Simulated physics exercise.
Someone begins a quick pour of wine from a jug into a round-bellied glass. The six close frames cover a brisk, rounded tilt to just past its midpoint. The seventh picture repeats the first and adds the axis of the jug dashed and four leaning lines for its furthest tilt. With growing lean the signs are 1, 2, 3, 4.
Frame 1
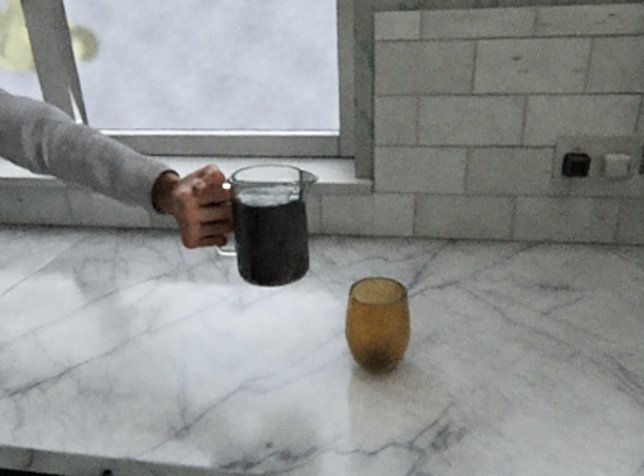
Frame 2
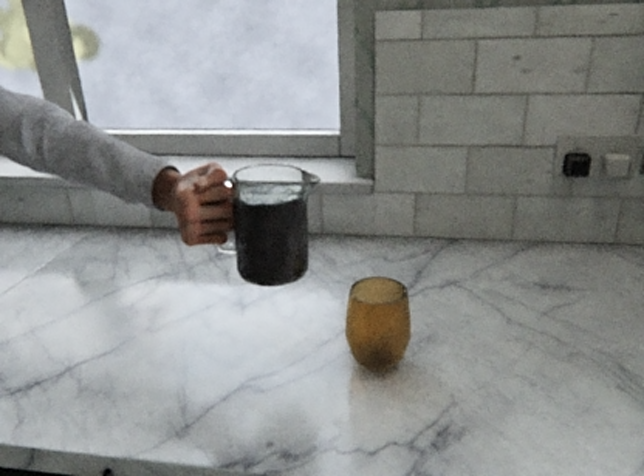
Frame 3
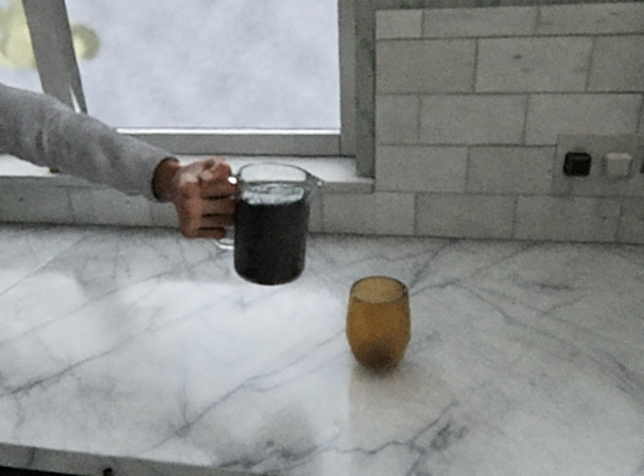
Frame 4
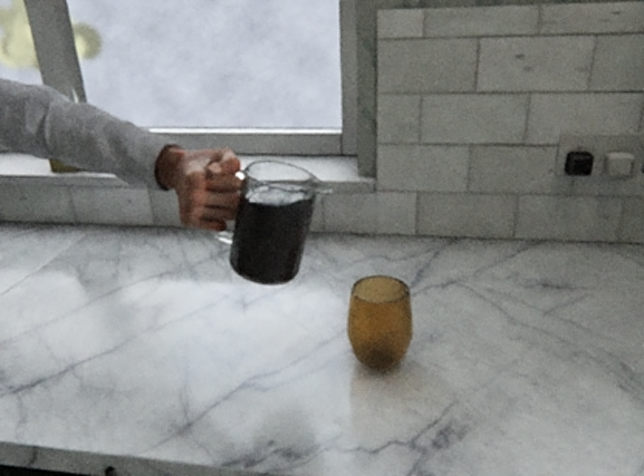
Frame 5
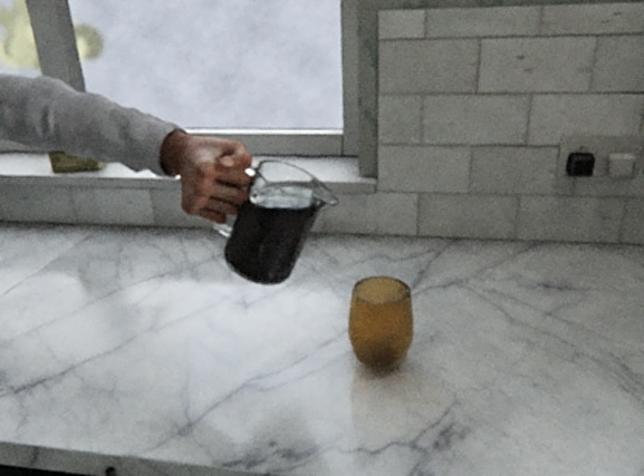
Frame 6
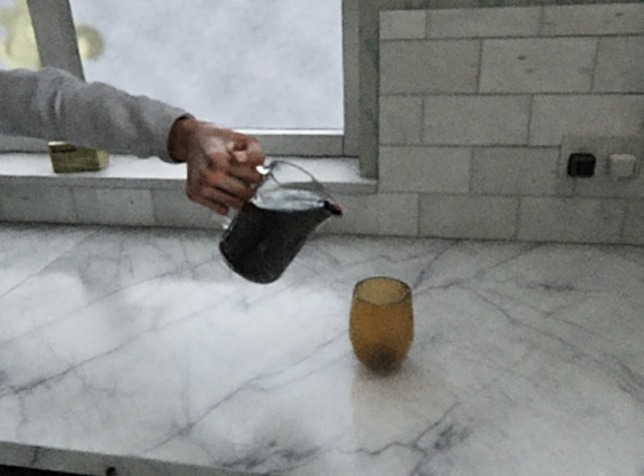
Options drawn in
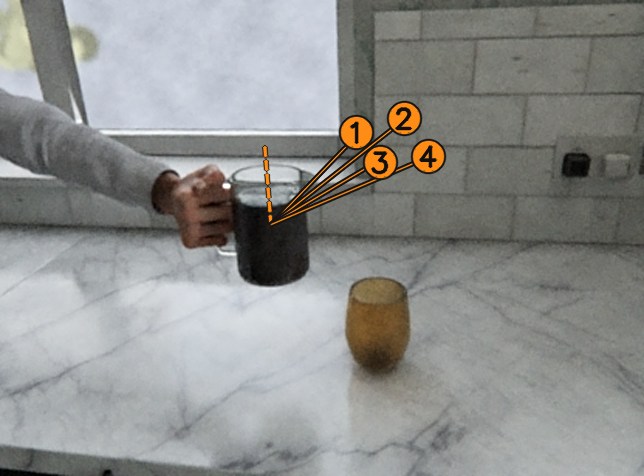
A hand lifts and tips a jug of dark liquid rightward above an amber glass.
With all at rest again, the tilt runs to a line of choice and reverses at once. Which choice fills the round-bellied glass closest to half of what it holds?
4 is best.
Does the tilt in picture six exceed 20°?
Yes.
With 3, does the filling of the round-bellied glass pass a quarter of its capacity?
Yes, clearly.
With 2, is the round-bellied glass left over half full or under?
Under half.
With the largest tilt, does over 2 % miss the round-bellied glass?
No.
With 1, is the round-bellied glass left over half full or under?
Under.
On the marked copy, 1 at (345, 147); 2 at (391, 129); 3 at (364, 169); 4 at (412, 163).
If 1 is chosen, the round-bellied glass ends with about 15 % of what it can hold.
If 2 is chosen, the round-bellied glass ends with about 24 % of what it can hold.
If 3 is chosen, the round-bellied glass ends with about 36 % of what it can hold.
If 4 is chosen, the round-bellied glass ends with about 51 % of what it can hold.
